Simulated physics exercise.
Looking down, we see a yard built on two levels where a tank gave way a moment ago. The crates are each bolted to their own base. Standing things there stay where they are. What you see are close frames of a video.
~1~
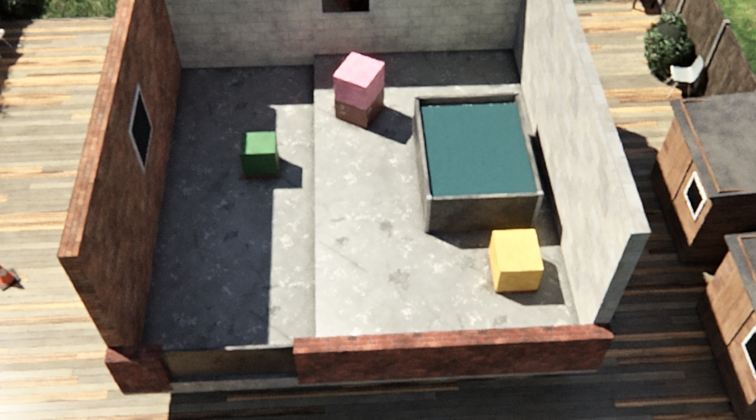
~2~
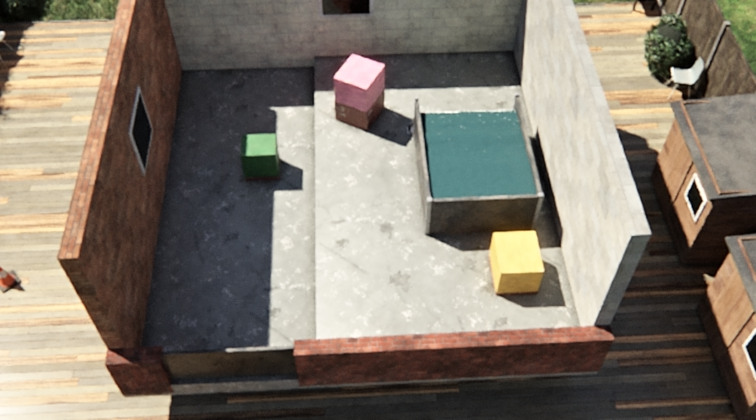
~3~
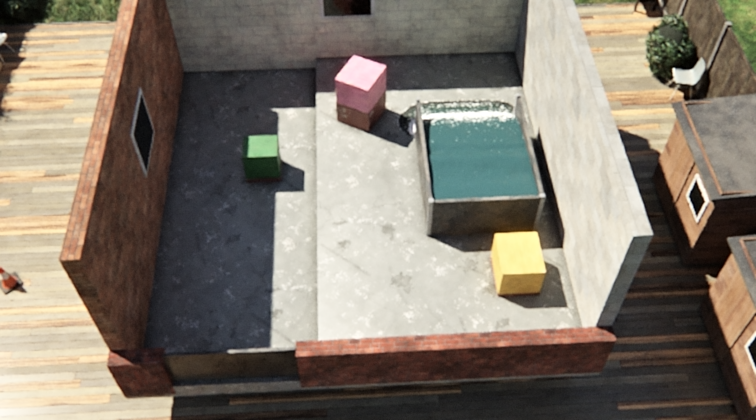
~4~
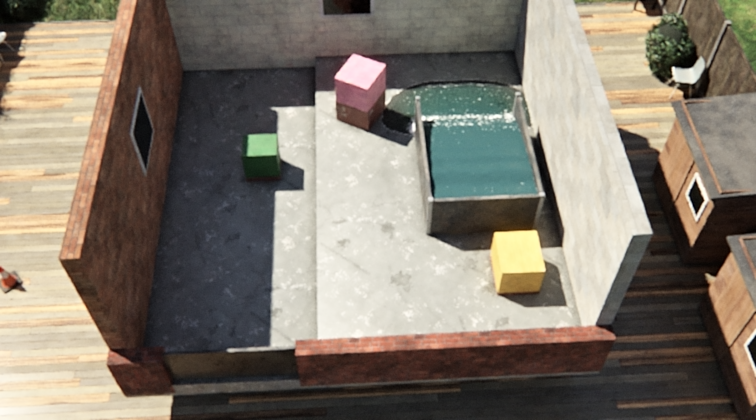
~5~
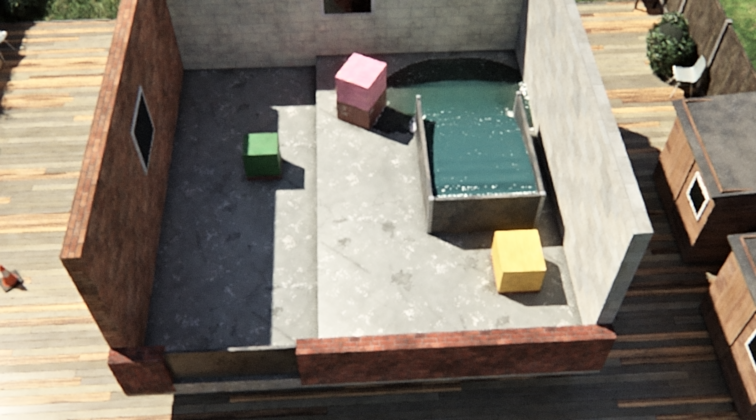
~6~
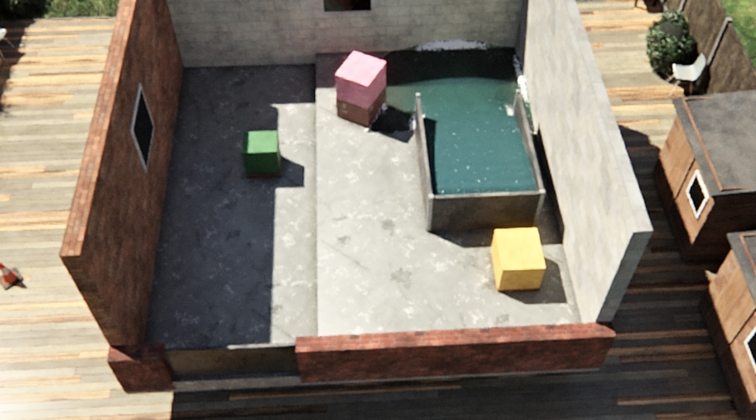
At the start, still teal water fills a rectangular tank in a walled yard with pink, brown, green and yellow blocks. The tank's far side opens and water pours out behind it, spreading across the floor to the back wall and near the pink and brown blocks, while the blocks stay put.
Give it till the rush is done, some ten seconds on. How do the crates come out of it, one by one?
As I see it, the pink crate remains untouched by water; the green crate is touched by water; the yellow crate is touched by water.
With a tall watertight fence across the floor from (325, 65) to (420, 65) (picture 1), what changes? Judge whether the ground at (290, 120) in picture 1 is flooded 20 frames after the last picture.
There: Covered.
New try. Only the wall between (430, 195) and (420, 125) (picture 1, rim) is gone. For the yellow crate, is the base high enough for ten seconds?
Yellow: Not flooded.
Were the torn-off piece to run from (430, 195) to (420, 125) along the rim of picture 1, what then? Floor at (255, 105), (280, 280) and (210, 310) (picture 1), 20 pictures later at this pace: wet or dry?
Okay, the first is waterlogged, the next is waterlogged, and the last is waterlogged.
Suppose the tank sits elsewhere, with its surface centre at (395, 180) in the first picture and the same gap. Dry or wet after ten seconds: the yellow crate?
The yellow one is flooded.
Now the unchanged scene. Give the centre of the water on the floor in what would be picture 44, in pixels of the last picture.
I'd place it roughly at (362, 151).
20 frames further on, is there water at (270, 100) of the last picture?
Verdict: Wet.
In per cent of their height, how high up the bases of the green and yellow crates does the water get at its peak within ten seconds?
Roughly 170 and 160 per cent respectively.
A moment on, water covers 15 % of the floor; the pink crate water round its plinth, the green crate not reached, the yellow crate not reached.
Next, water covers 25 % of the floor; the pink crate water round its plinth, the green crate not reached, the yellow crate not reached.
Then, water covers 40 % of the floor; the pink crate water round its plinth, the green crate water round its plinth, the yellow crate not reached.
Later, water covers 90 % of the floor; the pink crate water round its plinth, the green crate water round its plinth, the yellow crate water round its plinth.
In the end, water covers 95 % of the floor; the pink crate stayed above the water, the green crate was topped, the yellow crate was topped.
